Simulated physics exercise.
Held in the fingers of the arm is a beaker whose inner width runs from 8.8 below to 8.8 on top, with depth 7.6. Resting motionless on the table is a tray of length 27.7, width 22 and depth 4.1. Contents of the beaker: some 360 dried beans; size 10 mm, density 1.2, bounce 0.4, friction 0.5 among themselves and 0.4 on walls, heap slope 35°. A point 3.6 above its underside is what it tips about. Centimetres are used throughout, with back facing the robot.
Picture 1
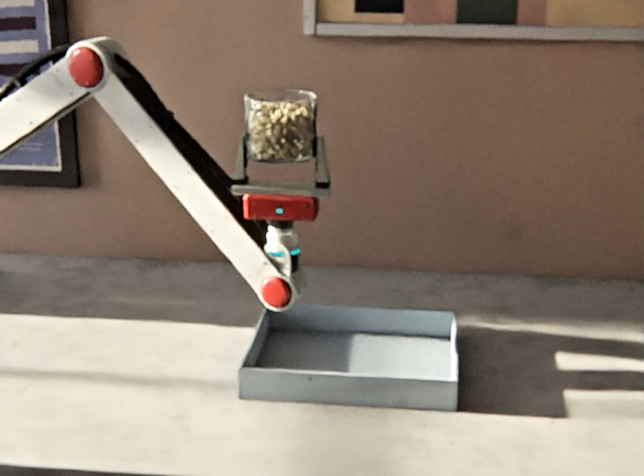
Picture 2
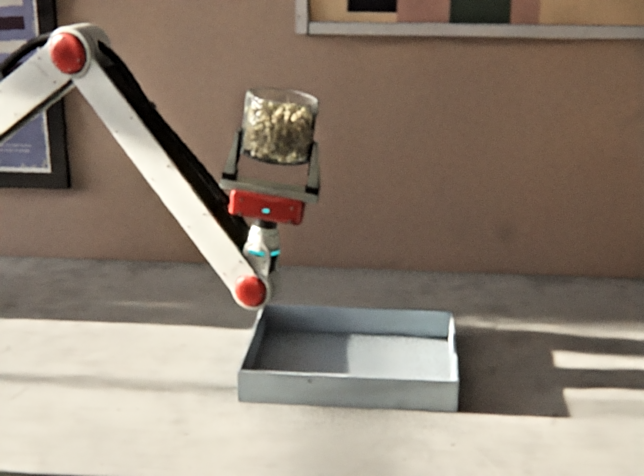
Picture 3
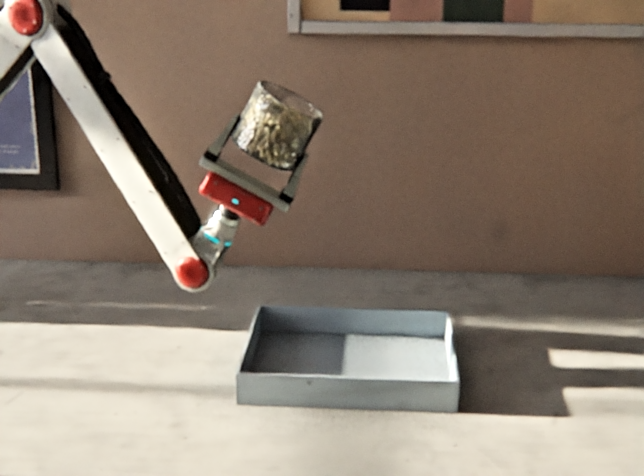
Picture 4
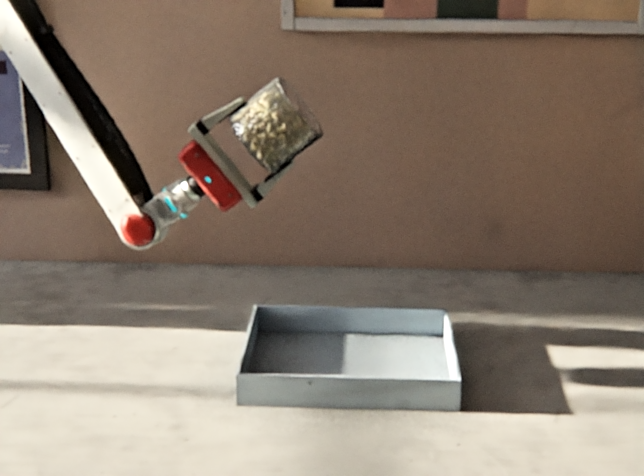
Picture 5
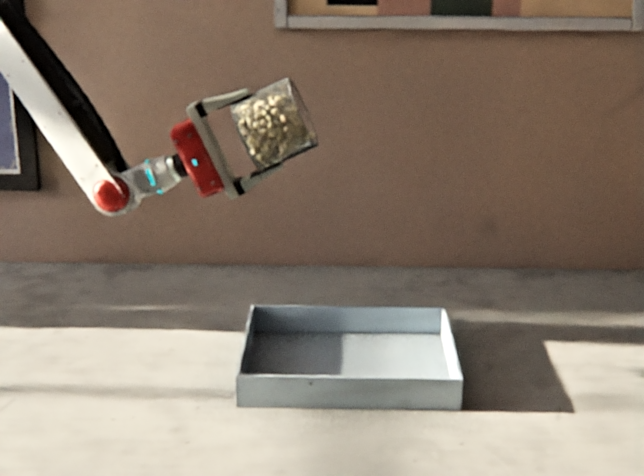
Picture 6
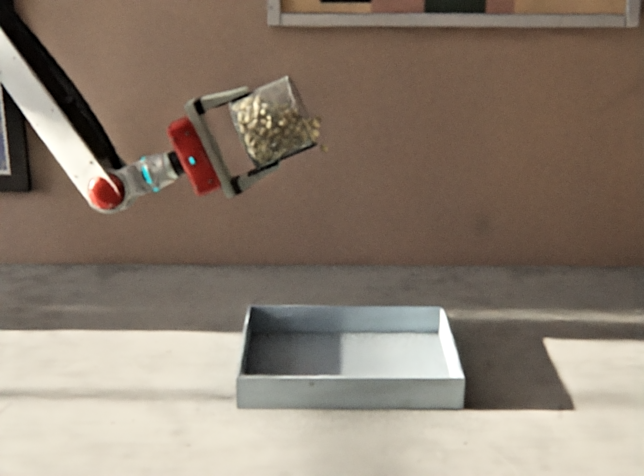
A white robot arm with red joints works over a pale, sunlit table before a brown wall, seen from the side and slightly above. Its dark gripper holds a clear beaker of pale dried beans above a blue-grey tray. The arm draws back left, tilting the beaker steeply rightward until beans shift to its rim, while the camera drifts slightly and the wall behind slides left.
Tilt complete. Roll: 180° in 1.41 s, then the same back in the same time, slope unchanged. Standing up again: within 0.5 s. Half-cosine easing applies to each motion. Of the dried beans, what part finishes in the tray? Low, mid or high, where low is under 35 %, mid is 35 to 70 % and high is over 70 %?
Low.
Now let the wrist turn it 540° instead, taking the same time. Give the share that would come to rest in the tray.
In that case some 20 per cent.
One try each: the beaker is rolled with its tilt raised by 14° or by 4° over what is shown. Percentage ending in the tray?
Roughly 50 % on the first try and 25 % on the second.
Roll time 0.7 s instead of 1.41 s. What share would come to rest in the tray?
That would give near 10 in a hundred.
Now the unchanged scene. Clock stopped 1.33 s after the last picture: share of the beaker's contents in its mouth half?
I'd say about 40 %, give or take.
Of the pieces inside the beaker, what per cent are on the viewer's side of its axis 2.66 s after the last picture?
60 per cent or thereabouts.
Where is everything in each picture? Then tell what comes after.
In the first frame, beaker middle at (281, 127), upright; upper third of the load around (280, 118), from x 250 to 310, top at y 105; 362 in the beaker.
In the second frame, beaker middle at (279, 127), tipped 8°; upper third of the load around (276, 118), from x 245 to 310, top at y 105.
In the third frame, beaker middle at (276, 127), tipped 29°; upper third of the load around (270, 117), from x 240 to 310, top at y 100.
In the fourth frame, beaker middle at (276, 126), tipped 52°; upper third of the load around (268, 113), from x 240 to 305, top at y 95.
In the fifth frame, beaker middle at (274, 125), tipped 66°; upper third of the load around (266, 111), from x 240 to 310, top at y 95.
In the sixth frame, beaker middle at (272, 124), tipped 67°; upper third of the load around (263, 114), from x 240 to 325, top at y 100; 361 in the beaker, 1 in flight or on a rim.
Then, 1.33 s later, tipped 67°, highest piece 37 above the table; 324 in the beaker, 28 in the tray, 1 on the table or floor, 9 in flight or on a rim.
Then, 2.66 s later, tipped 67°, highest piece 37 above the table; 300 in the beaker, 57 in the tray, 1 on the table or floor, 4 in flight or on a rim.
Then, 3.52 s later, upright, highest piece 38 above the table; 298 in the beaker, 63 in the tray, 1 on the table or floor.
Then, 4.22 s later, upright, highest piece 38 above the table; 298 in the beaker, 63 in the tray, 1 on the table or floor.
At rest, 298 in the beaker, 63 in the tray, 1 on the table or floor. That is 17 % in the tray.
